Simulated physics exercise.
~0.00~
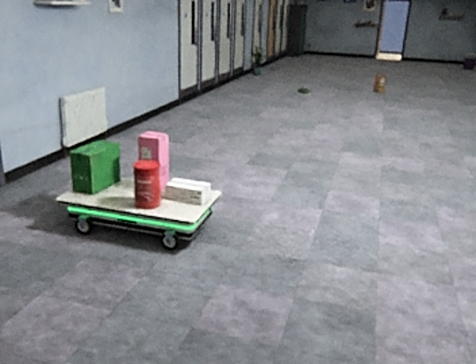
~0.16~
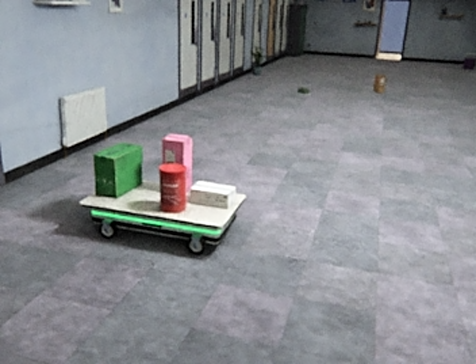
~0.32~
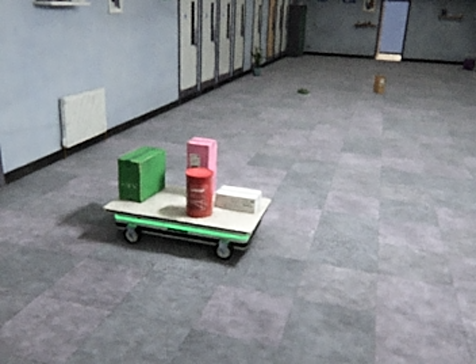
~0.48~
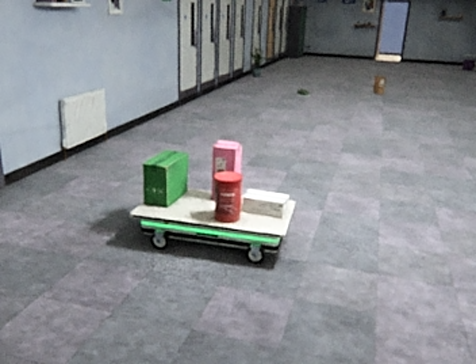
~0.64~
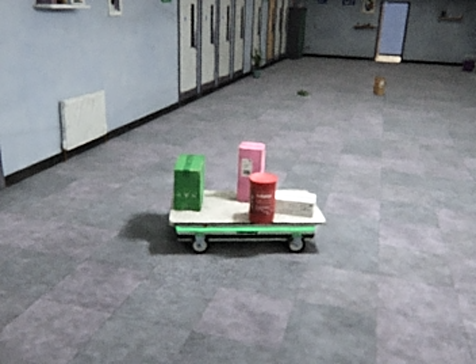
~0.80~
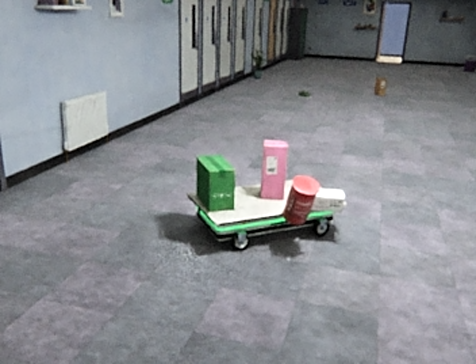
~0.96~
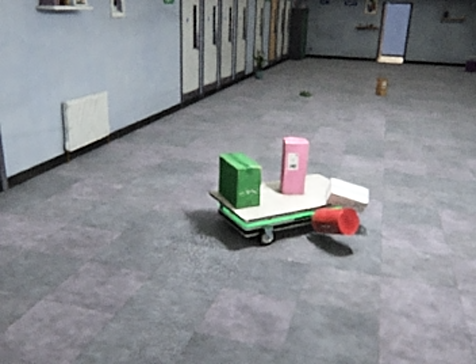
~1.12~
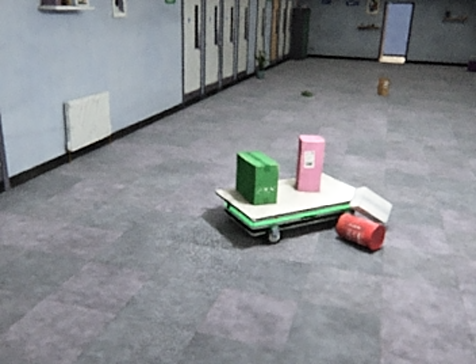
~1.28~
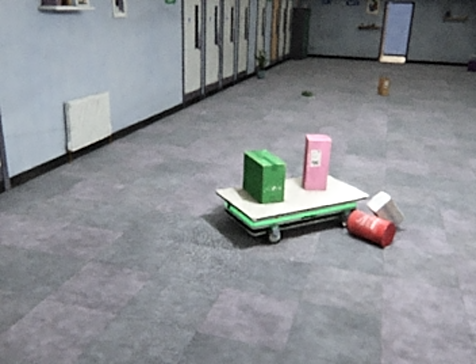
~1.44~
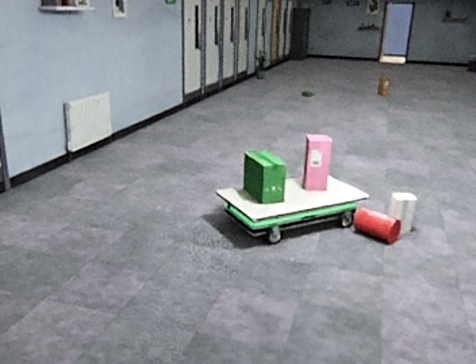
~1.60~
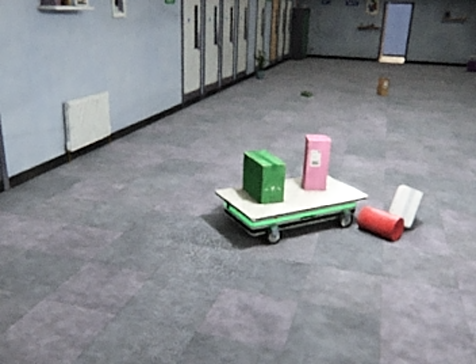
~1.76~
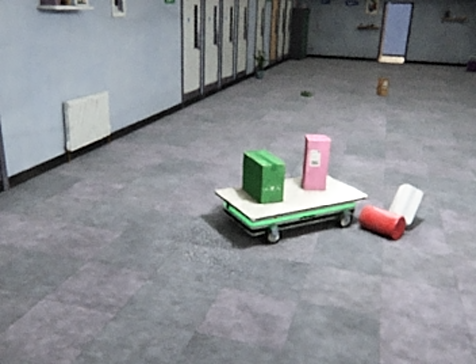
A red pail tipped over and fell off a flat cart along with a white parcel as the cart rolled right and swung away. The cart stopped with the green and pink boxes still upright on it, the fallen pair lying beside it.
